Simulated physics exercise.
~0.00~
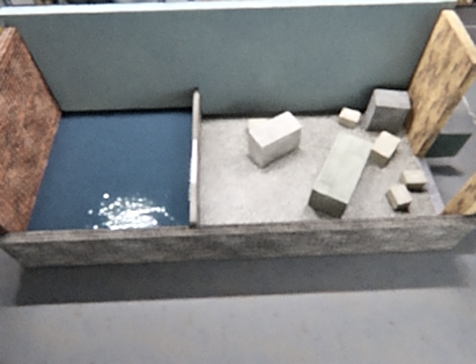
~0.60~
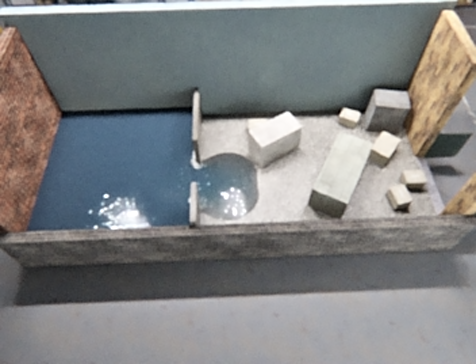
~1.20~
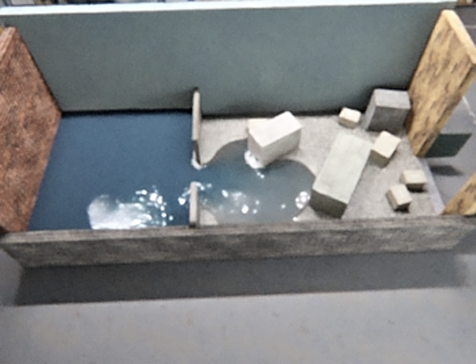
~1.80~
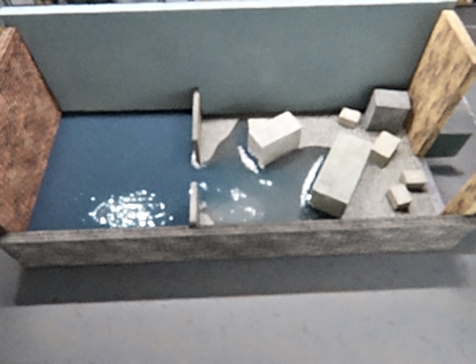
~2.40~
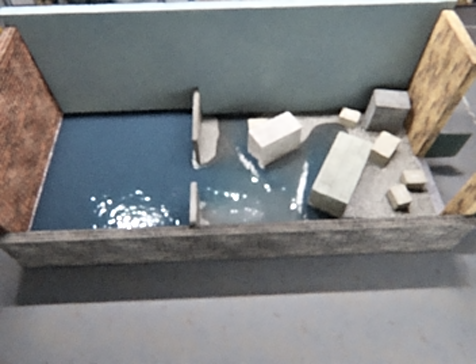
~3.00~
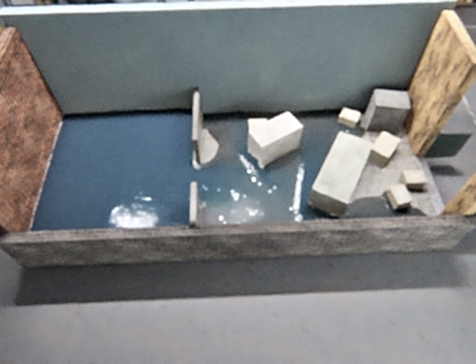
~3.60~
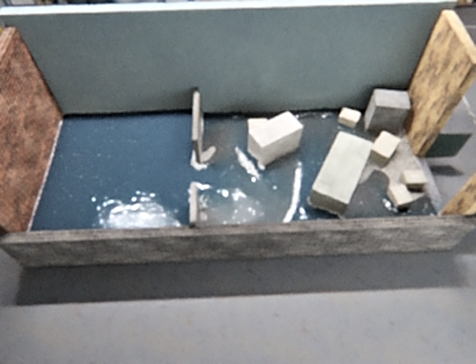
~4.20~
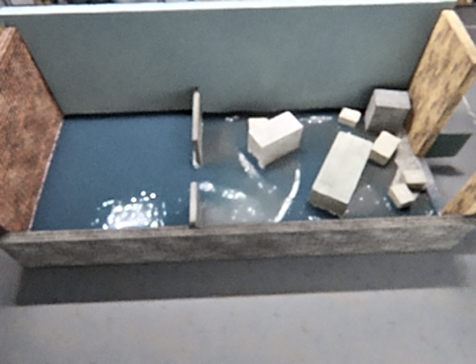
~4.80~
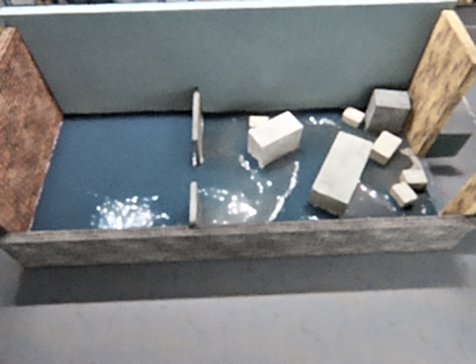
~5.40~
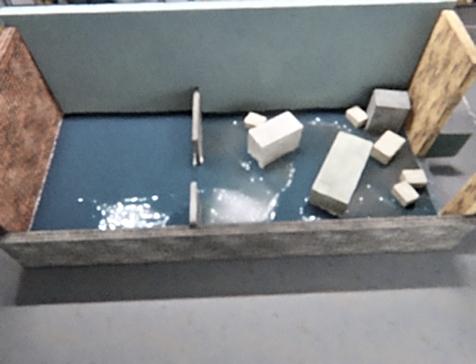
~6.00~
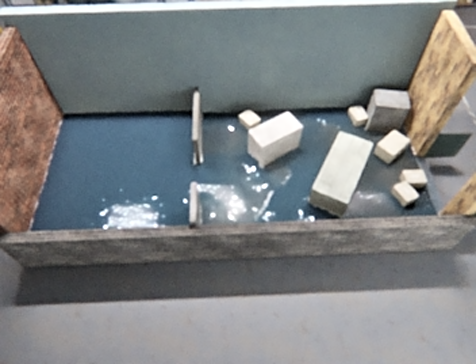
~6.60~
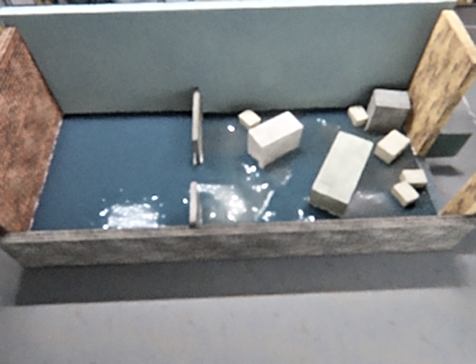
Dark blue water fills the left part of a shallow, open-topped box, seen from above at an angle, with a grey-green back wall, a reddish-brown left end and a tan right end. Beyond a thin partition, pale blocks large and small and a darker grey one stand on a dry, light grey floor. A gap opens in the partition and water spills through in a rounded pool. It spreads around the two large blocks, then reaches the small ones at the right. A small pale block emerges behind the white one and drifts slightly left, while others barely shift. Finally, water covers the floor, glinting near the gap.
